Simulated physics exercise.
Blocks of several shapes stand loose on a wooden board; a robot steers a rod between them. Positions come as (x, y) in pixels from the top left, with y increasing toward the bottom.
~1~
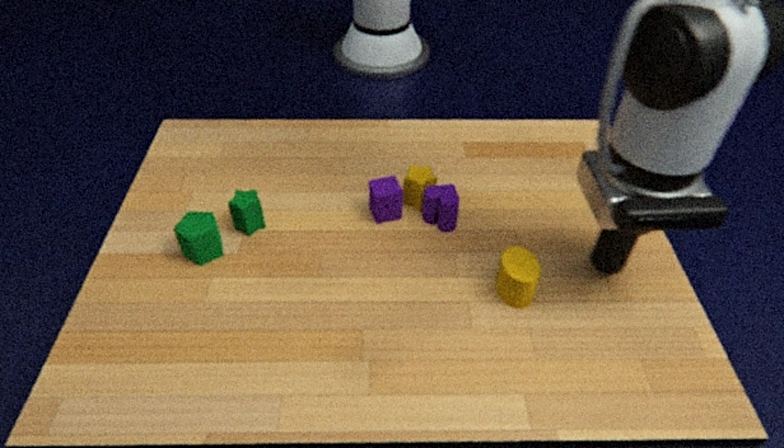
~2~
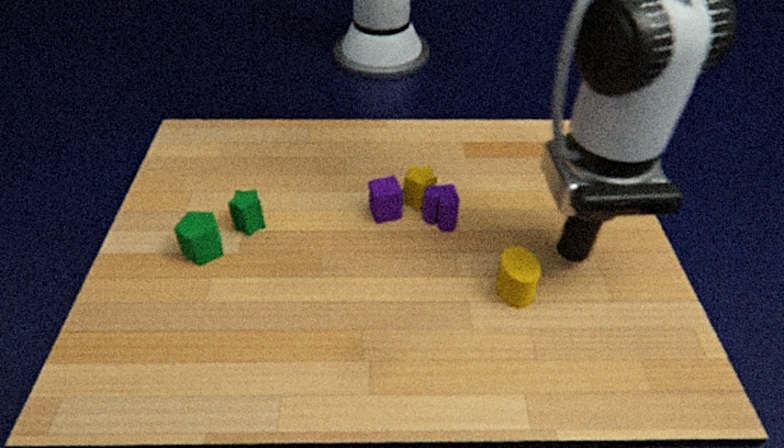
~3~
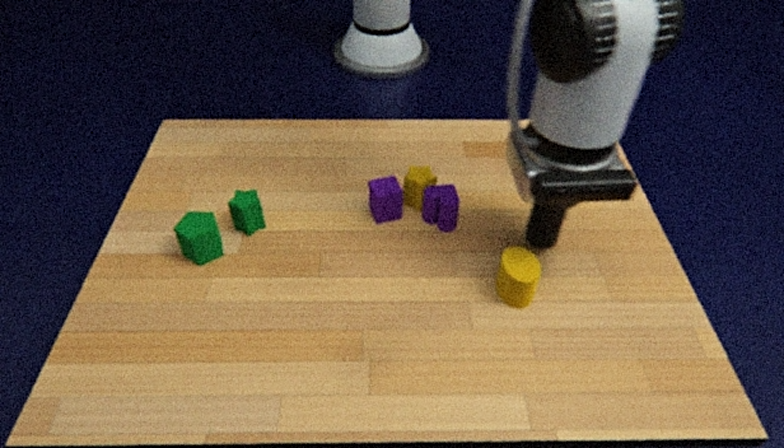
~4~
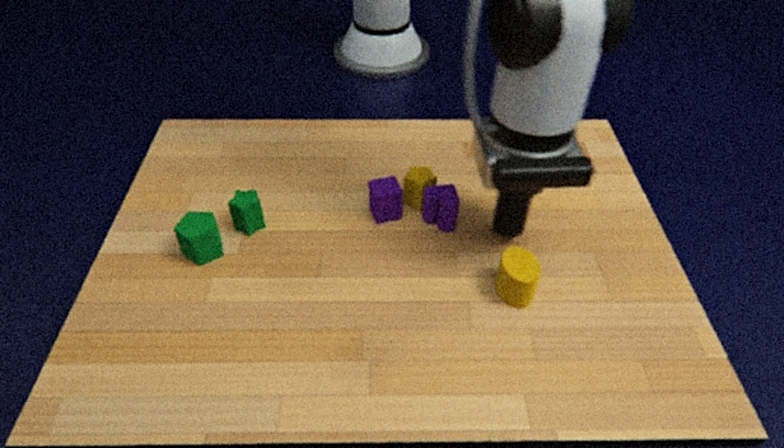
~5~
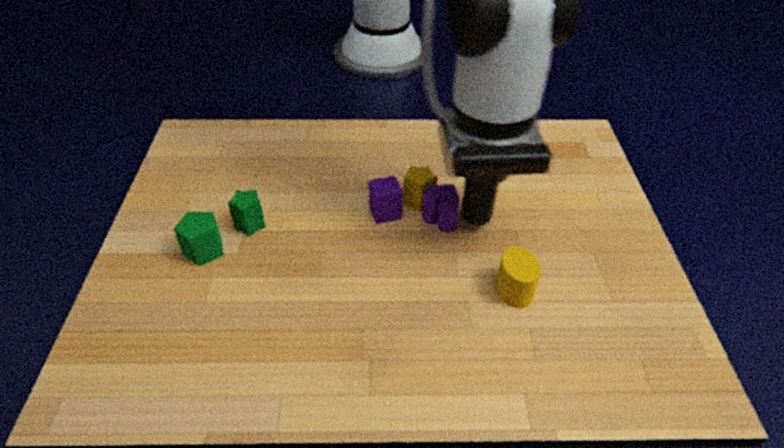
A robot arm moves its rod left across the wooden board toward a purple block.
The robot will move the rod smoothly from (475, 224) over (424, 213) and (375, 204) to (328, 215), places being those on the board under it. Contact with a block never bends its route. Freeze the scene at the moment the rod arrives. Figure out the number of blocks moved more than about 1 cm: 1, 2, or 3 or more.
It looks like three or more blocks will be pushed more than about 1 cm.
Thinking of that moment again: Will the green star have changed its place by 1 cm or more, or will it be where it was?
Same place.
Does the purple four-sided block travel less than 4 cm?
No, that is not how it ends up.
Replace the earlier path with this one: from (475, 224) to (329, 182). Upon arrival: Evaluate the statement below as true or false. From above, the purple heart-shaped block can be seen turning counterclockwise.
True - the claim holds.
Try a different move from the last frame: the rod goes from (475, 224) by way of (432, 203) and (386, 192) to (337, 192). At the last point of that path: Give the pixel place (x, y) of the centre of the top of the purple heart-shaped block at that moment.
It will likely be found at (419, 193).
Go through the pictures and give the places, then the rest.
The first picture shows lower end of the rod (607, 262), tops of blocks, green star (244, 198), purple four-sided block (386, 186), yellow star (420, 173), purple heart-shaped block (444, 193).
The second picture shows rod (574, 250), blocks as before.
The third picture shows rod (541, 238), blocks as before.
The fourth picture shows rod (508, 226), blocks as before.
The fifth picture shows rod (476, 215), green star (244, 198), purple four-sided block (386, 186), yellow star (420, 173), purple heart-shaped block (444, 193).
On the path given first. One third of the way, rod (424, 203); purple four-sided block (368, 188), turned 55° clockwise; yellow star (414, 169), turned 15° clockwise; purple heart-shaped block (399, 195), turned 30° anticlockwise.
Two thirds of the way, rod (375, 194); purple four-sided block (353, 191), turned 60° clockwise; yellow star (401, 162), turned 60° clockwise; purple heart-shaped block (387, 200), turned 50° anticlockwise.
At the end, rod (327, 206); green star not moved; purple four-sided block (320, 209), turned 10° clockwise; yellow star (401, 162), turned 60° clockwise; purple heart-shaped block (387, 200), turned 50° anticlockwise.
